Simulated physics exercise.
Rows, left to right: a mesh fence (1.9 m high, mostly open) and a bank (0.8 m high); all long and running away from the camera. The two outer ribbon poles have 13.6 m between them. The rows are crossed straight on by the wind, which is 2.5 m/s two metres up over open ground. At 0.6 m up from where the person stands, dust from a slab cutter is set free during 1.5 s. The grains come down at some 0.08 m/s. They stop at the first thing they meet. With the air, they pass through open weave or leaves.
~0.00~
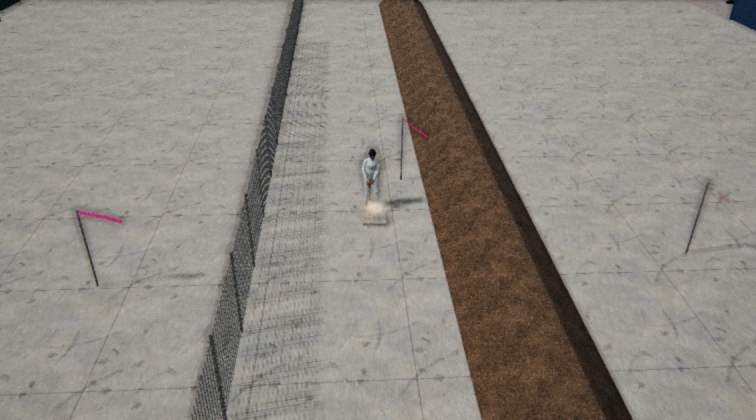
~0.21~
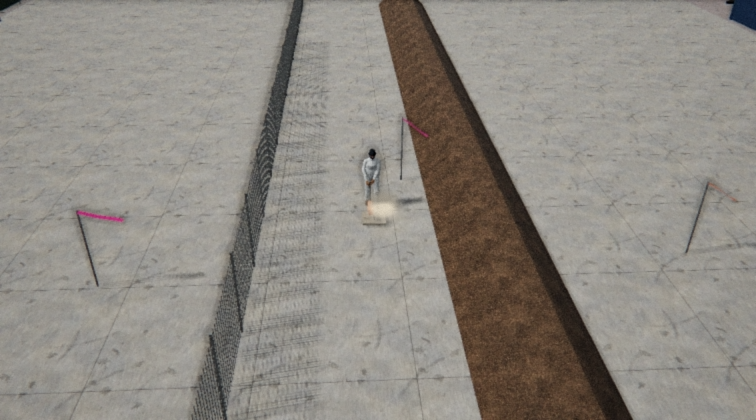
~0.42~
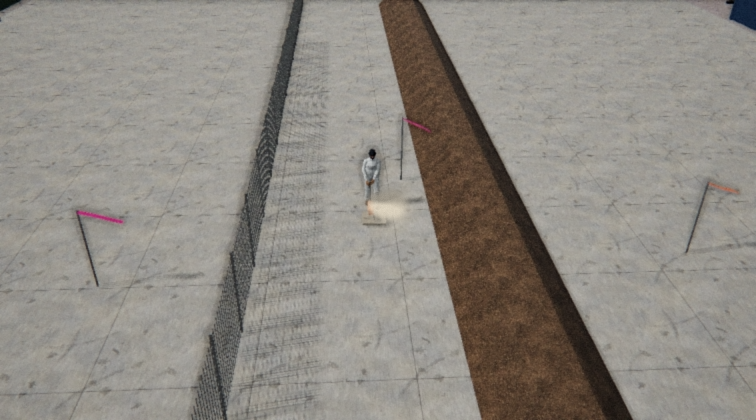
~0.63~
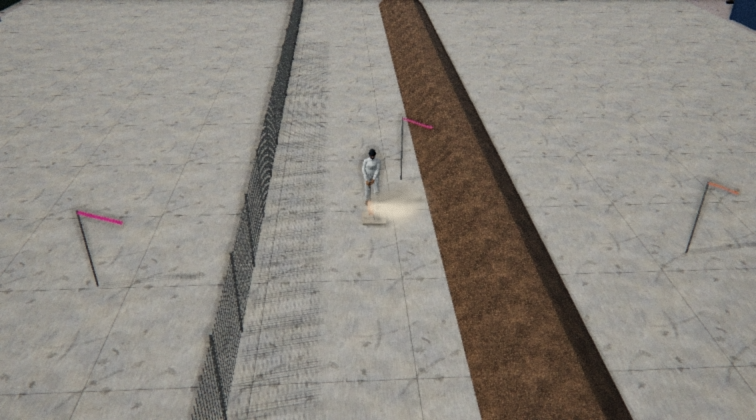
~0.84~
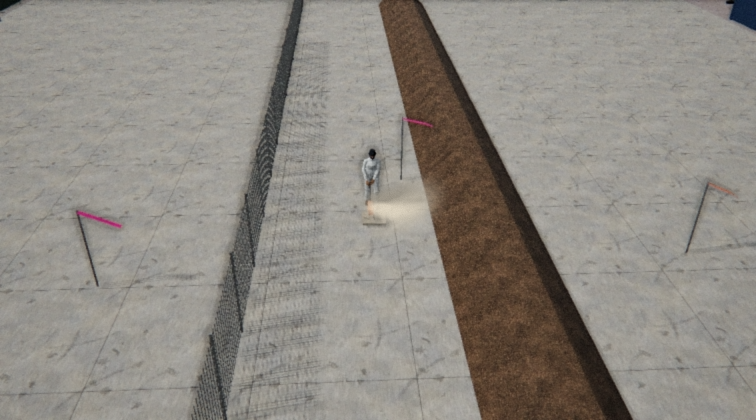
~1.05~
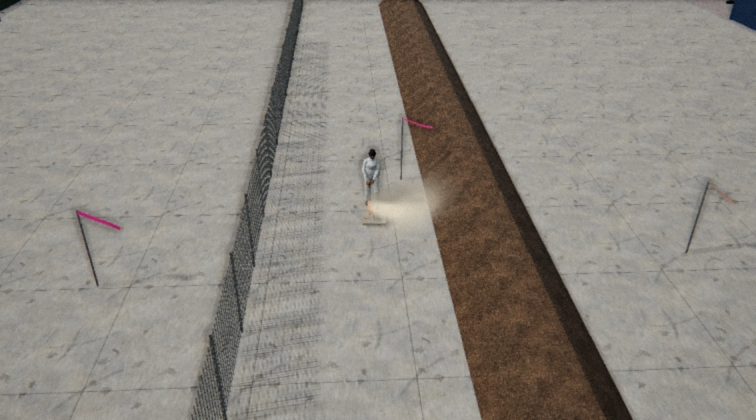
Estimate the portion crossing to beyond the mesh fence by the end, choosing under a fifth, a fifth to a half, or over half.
My estimate is under a fifth.
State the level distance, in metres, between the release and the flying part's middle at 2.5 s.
Reading: Near 2.0 m.
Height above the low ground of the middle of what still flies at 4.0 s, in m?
1.2 m.
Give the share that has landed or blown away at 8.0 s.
Estimate: Around 25 %.
After 2.5 s, 5 % is no longer flying here, and 0 % is beyond the mesh fence; the middle of what still flies is 1.0 m above the low ground, near (455, 189).
After 4.0 s, 15 % is no longer flying here, and 0 % is beyond the mesh fence; the middle of what still flies is 1.3 m above the low ground, near (563, 176).
After 8.0 s, 26 % is no longer flying here, and 0 % is beyond the mesh fence.
After 20.0 s, 81 % is no longer flying here, and 0 % is beyond the mesh fence.
After 45.0 s, 100 % is no longer flying here, and 0 % is beyond the mesh fence.
